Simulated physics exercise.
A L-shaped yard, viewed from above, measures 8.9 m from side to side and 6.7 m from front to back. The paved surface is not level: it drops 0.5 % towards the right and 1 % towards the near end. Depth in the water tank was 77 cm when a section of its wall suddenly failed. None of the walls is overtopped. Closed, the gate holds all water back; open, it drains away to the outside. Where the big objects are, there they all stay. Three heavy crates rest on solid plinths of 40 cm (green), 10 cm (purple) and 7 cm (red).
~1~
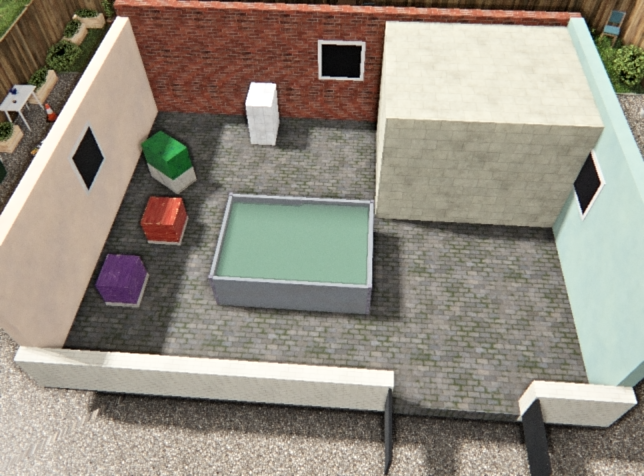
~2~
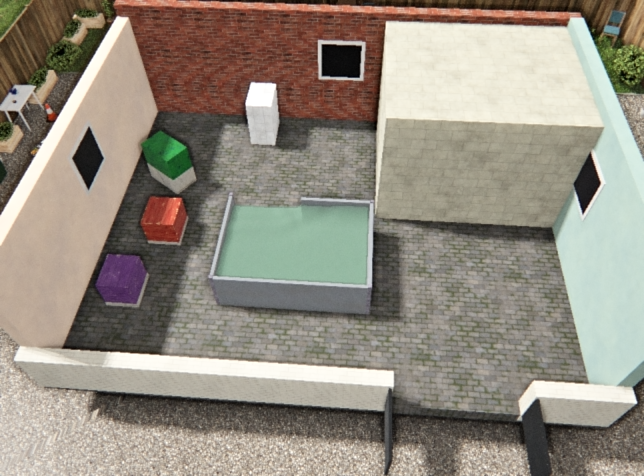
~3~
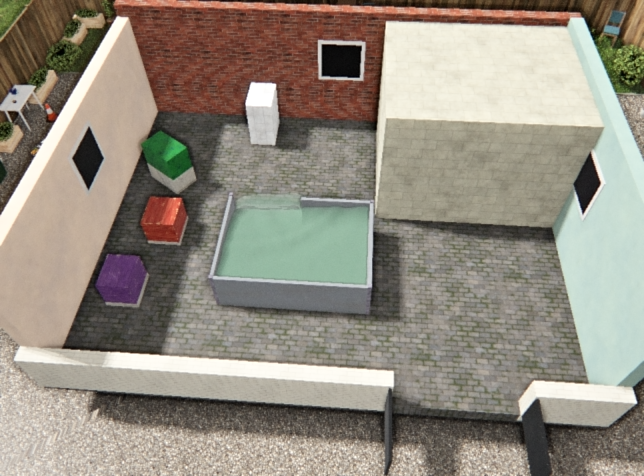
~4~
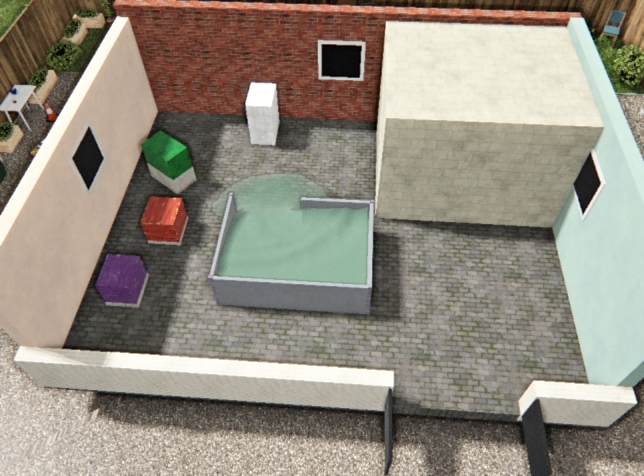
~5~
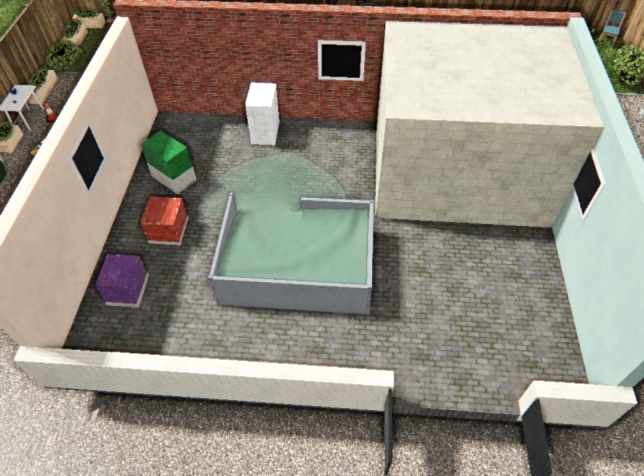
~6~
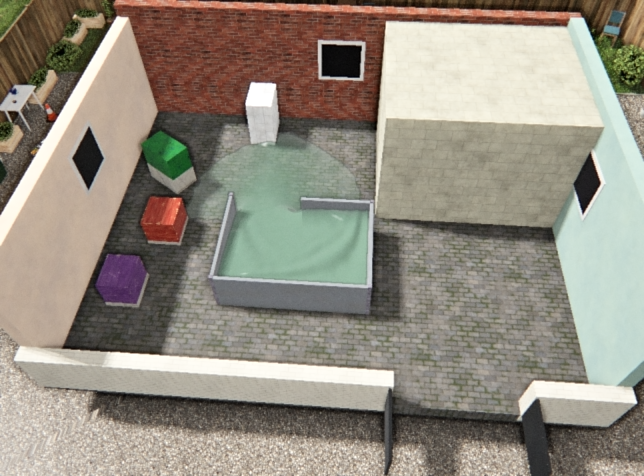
Water pours through a gap in the grey tank's back wall and spreads across the paving.
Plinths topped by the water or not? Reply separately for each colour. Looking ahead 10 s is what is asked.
Green crate: Not topped; purple crate: Topped; red crate: Topped.
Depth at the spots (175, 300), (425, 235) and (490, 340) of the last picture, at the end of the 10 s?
6, 2, 1 cm.
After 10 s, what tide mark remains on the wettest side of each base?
Green 25, purple 23, red 16, all in cm.
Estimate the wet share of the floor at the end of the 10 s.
Close to 90 in a hundred parts are wet.
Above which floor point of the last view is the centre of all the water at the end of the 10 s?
Roughly (268, 219).
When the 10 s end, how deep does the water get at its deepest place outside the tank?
Roughly 18 cm.
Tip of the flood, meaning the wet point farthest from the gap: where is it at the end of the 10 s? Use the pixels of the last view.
About (587, 405) in the last view.
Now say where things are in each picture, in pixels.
In the first frame, still water, 77 cm deep, in the water tank at (296, 240).
In the second frame, water pours out at (269, 216) and has run 0.8 m, to (234, 219); deepest outside 42 cm, 77 cm at the water tank's back.
In the third frame, the front is at (304, 199), 1.0 m from the gap at (269, 218); 1.2 m2 of floor is under water; 77 cm left at the back of the water tank.
In the fourth frame, the front is at (299, 176), 1.5 m from the gap at (269, 219); 2.6 m2 of floor is under water; 77 cm left at the back of the water tank.
In the fifth frame, water pours out at (269, 219) and has run 2.1 m, to (289, 154); deepest outside 44 cm, 71 cm at the water tank's back.
In the sixth frame, the front is at (294, 137), 2.7 m from the gap at (269, 219); 6.5 m2 of floor is under water; 65 cm left at the back of the water tank.
A moment later water covers 30 % of the floor and is deepest (44 cm) near (255, 220); green plinth reached, purple plinth not reached, red plinth reached.
Soon after water covers 30 % of the floor and is deepest (59 cm) near (166, 112); green plinth reached, purple plinth not reached, red plinth reached.
Next water covers 40 % of the floor and is deepest (32 cm) near (371, 132); green plinth reached, purple plinth not reached, red plinth reached.
Later on water covers 75 % of the floor and is deepest (23 cm) near (142, 153); green plinth reached, purple plinth reached, red plinth reached.
At the end water covers 90 % of the floor and is deepest (18 cm) near (360, 226); highest at the green plinth 25 cm, highest at the purple plinth 23 cm, highest at the red plinth 16 cm.
